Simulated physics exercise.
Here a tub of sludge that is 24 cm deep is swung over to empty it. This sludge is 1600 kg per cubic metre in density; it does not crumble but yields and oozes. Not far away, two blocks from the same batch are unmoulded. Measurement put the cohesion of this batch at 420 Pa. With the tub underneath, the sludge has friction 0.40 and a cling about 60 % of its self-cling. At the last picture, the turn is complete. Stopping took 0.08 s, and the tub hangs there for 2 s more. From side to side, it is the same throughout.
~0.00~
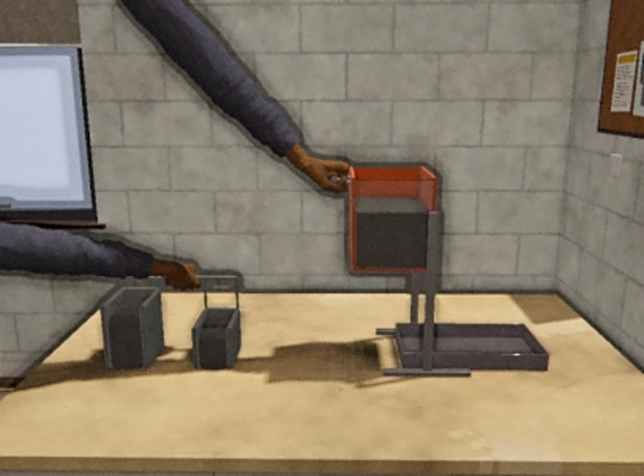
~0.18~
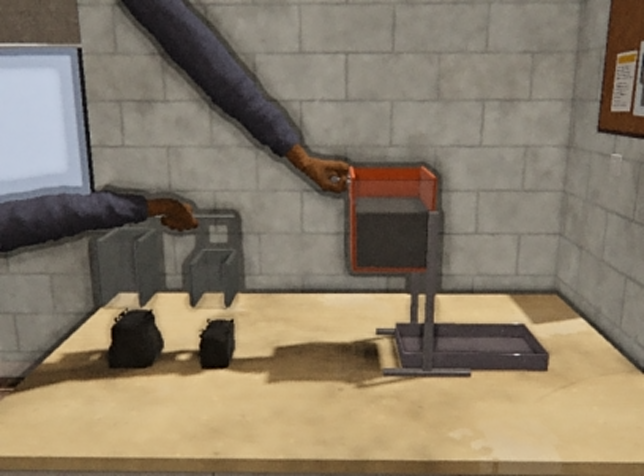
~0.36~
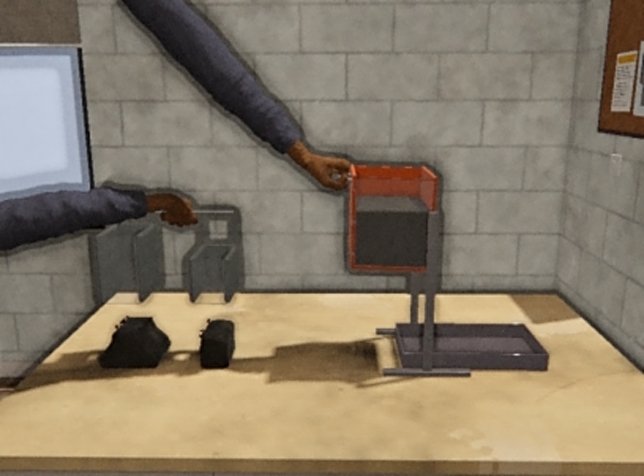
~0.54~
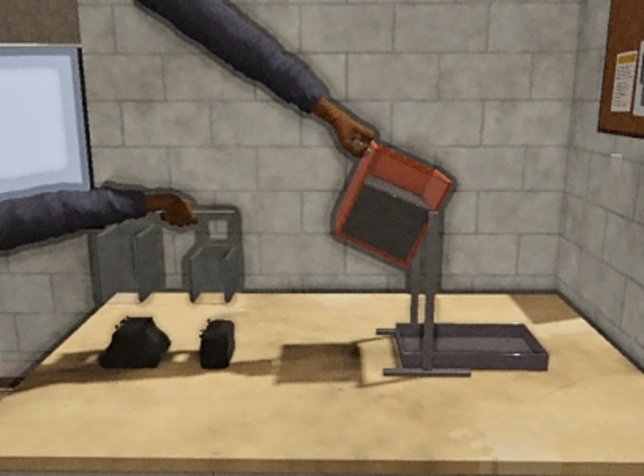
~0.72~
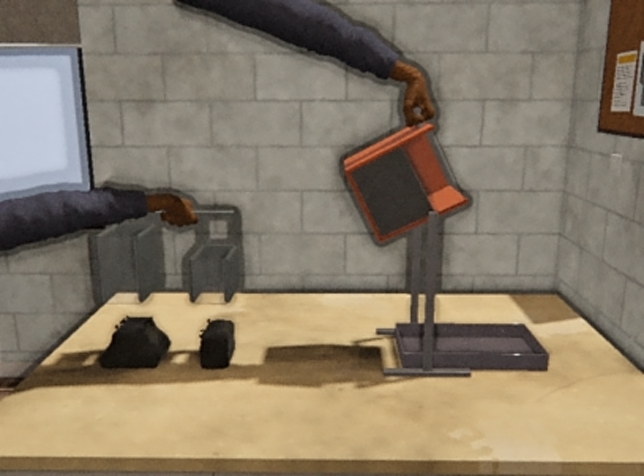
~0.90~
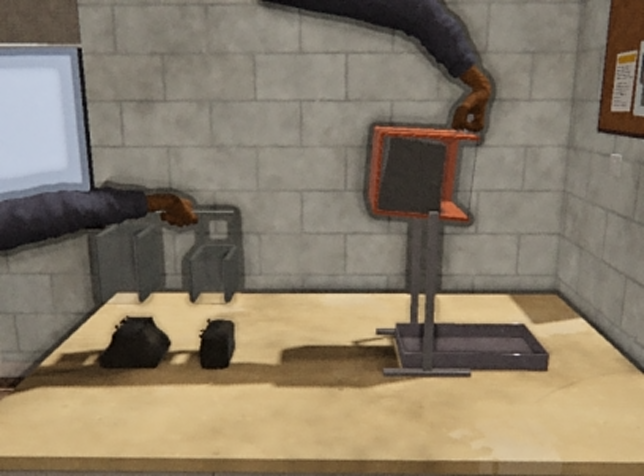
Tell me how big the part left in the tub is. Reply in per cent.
I would say about 54 percent.
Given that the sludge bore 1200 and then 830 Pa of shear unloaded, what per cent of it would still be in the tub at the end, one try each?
Respectively 100 % and 100 %.
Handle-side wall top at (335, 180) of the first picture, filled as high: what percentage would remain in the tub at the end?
Roughly 45 %.
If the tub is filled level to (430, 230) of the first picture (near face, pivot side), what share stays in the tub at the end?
In that case some 75 per cent.
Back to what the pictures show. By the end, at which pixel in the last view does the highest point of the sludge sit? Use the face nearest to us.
Around (409, 183).
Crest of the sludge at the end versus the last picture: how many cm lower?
12 cm.
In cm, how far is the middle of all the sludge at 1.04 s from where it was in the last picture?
I'd estimate roughly 5 centimetres.
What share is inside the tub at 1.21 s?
It's something like 65 % of the original load.
After 1.04 s, the tub is at 94 degrees and holds 99 %.
After 1.21 s, the tub is at 94 degrees and holds 67 %.
After 1.38 s, the tub is at 94 degrees and holds 54 %.
After 1.55 s, the tub is at 94 degrees and holds 54 %.
After 2.90 s, at the end, the tub is at 94 degrees and holds 54 %.
